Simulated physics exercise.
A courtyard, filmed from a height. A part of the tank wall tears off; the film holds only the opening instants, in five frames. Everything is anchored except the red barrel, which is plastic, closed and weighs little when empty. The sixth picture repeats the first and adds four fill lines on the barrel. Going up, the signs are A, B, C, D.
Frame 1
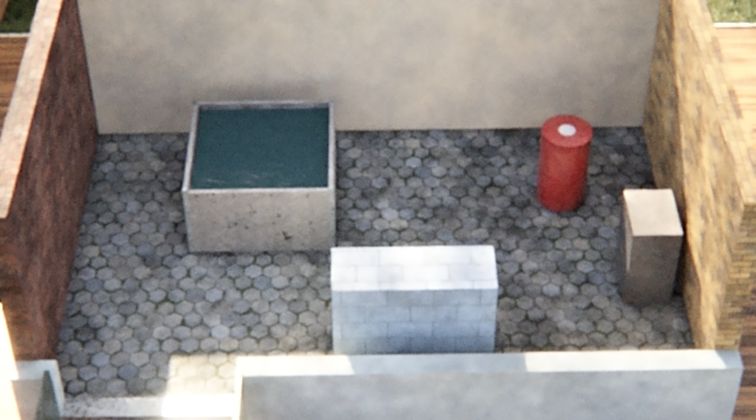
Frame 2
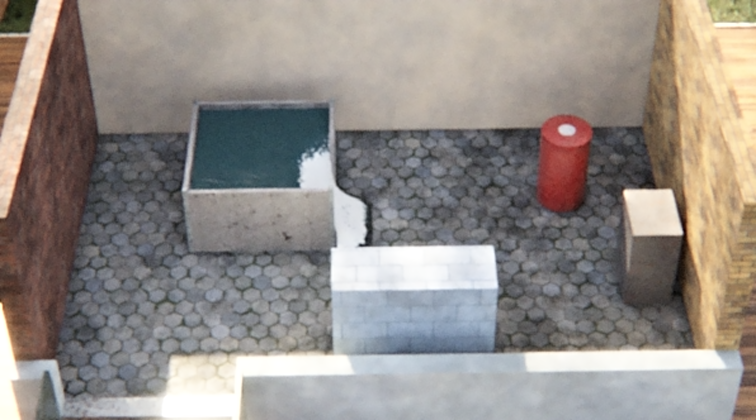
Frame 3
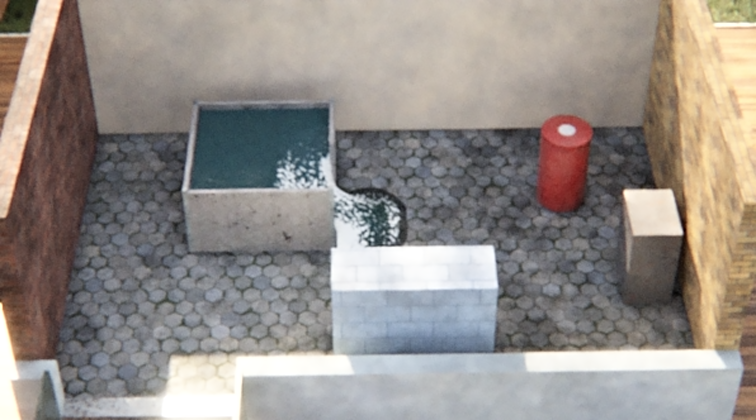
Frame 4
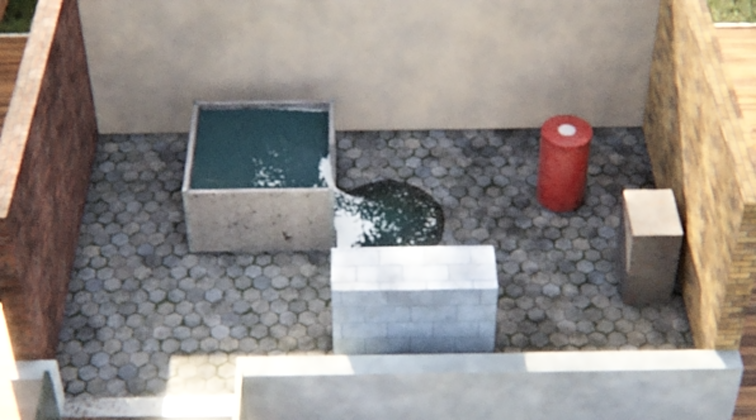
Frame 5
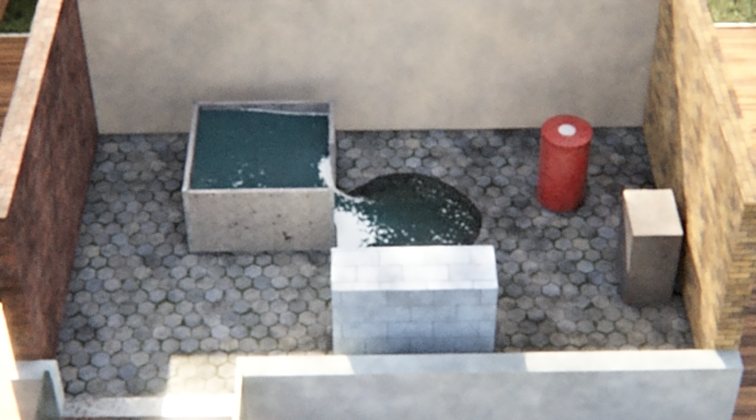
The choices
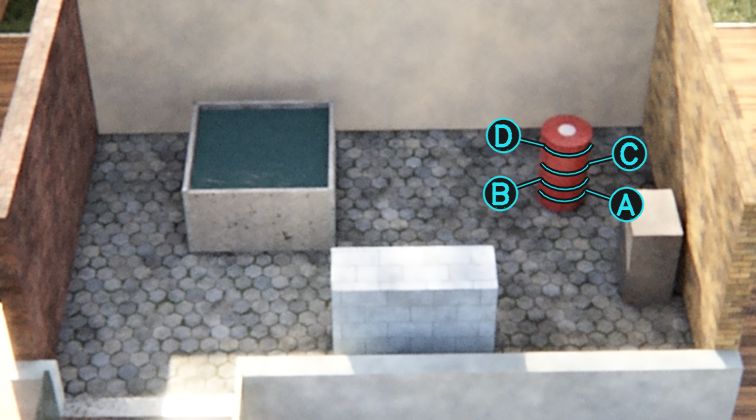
The clip opens on a walled, stone-paved yard with a full tank of dark water, a pale block, and a red barrel standing at the right. White, foamy water pours over the tank's right side onto the paving, then spreads rightward behind the block in a widening dark puddle.
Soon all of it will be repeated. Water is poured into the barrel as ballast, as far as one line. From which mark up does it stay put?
I would pick mark B.
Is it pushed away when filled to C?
No.
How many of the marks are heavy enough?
Three.
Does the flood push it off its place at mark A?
Yes, that goes wrong.
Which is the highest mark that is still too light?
That would be A.
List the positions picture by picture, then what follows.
Lid of the red barrel at (567, 130); tank full, its middle at (262, 150); open gate at (148, 362).
Water covers 1 % of the ground, mostly out of sight from here.
Water covers 3 % of the ground, mostly out of sight from here.
Water covers 6 % of the ground, mostly out of sight from here.
Lid of the red barrel at (567, 130); water covers 9 % of the ground, mostly out of sight from here.
On the marked copy, A at (564, 201); B at (565, 189); C at (567, 174); D at (569, 155); from the bottom up A, B, C, D.
Choosing A, it is pushed about its own width away.
Choosing B, it does not move.
Choosing C, it does not move.
Choosing D, it does not move.
